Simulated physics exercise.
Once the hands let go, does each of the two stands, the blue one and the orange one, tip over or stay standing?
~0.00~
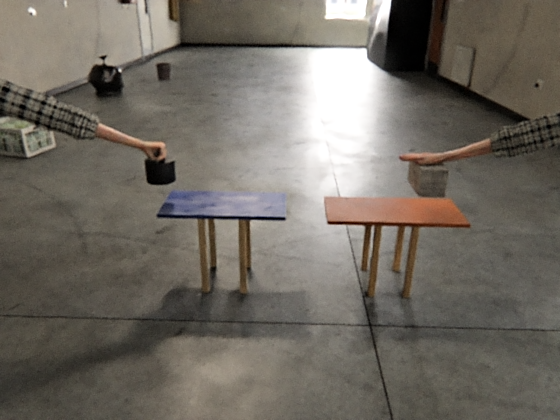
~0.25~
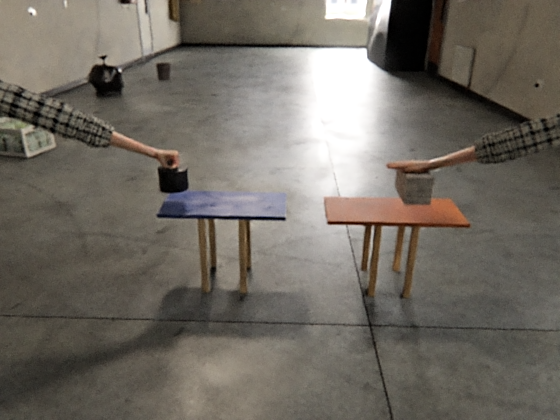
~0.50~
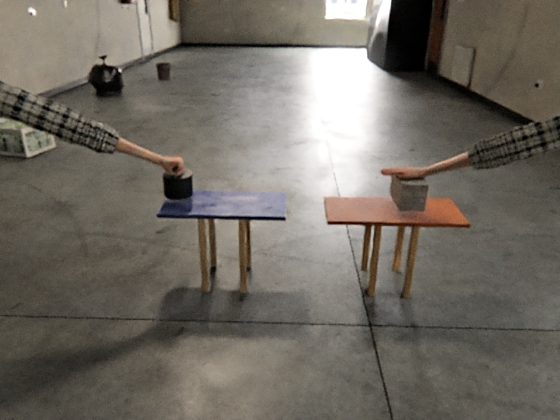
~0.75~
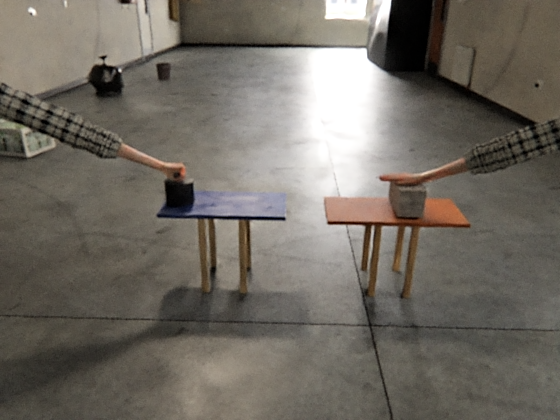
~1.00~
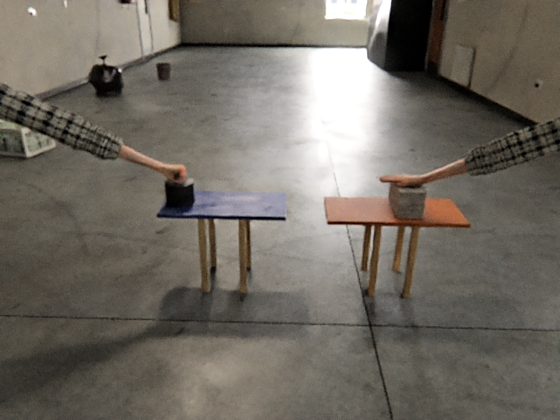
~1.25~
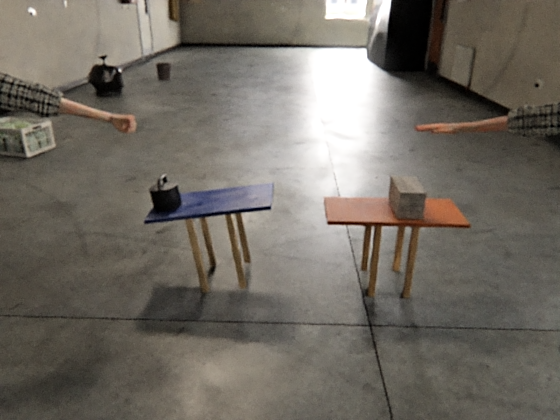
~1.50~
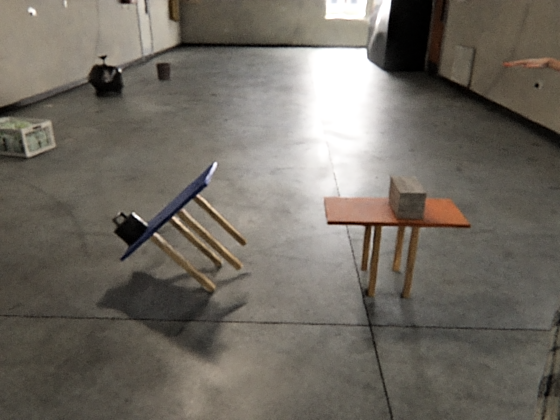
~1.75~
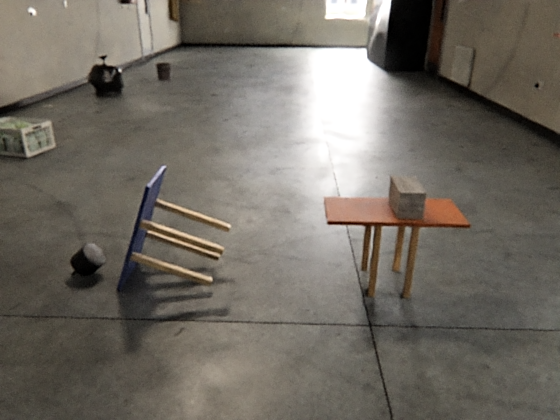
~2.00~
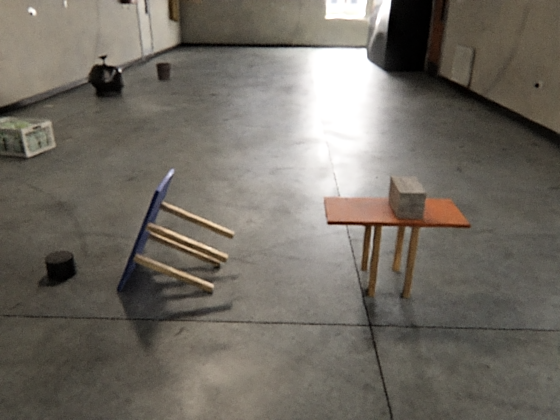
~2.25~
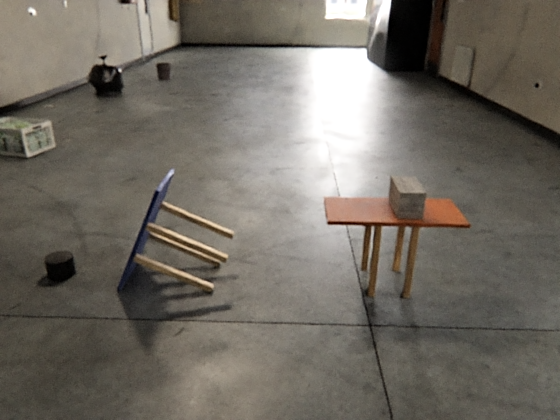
The blue stand tips over to the left, while the orange stand stays standing with the grey block on top.
